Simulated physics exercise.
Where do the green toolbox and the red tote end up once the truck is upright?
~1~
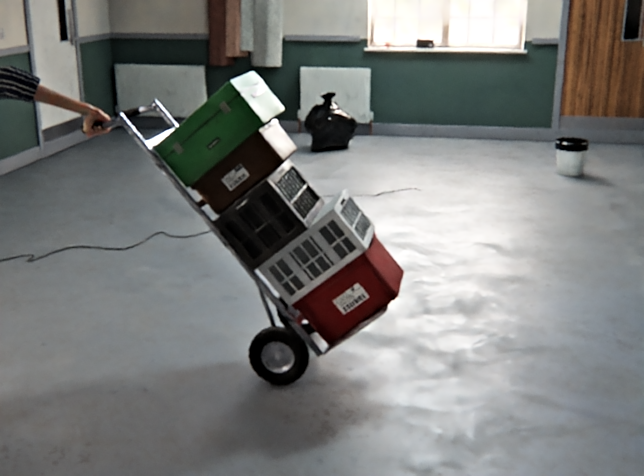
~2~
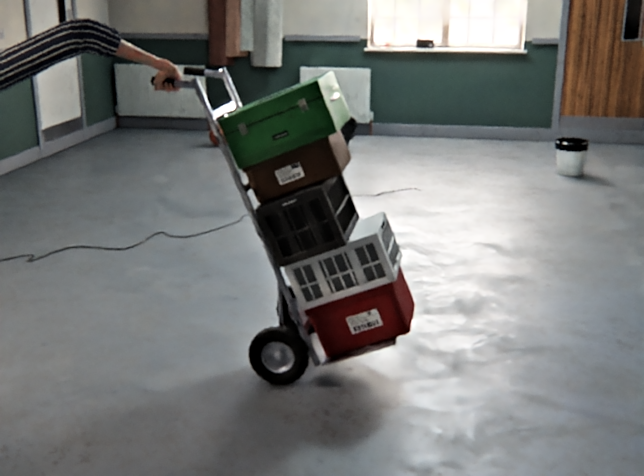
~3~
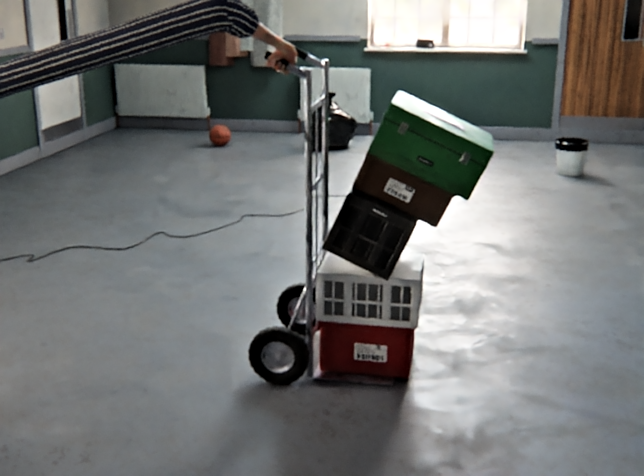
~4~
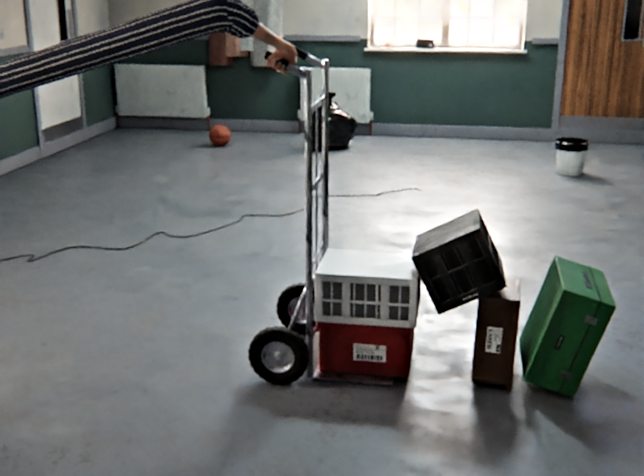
The green toolbox comes off the stack and ends up leaning on the floor to the right, while the red tote stays in its place at the bottom of the truck, under the white crate.
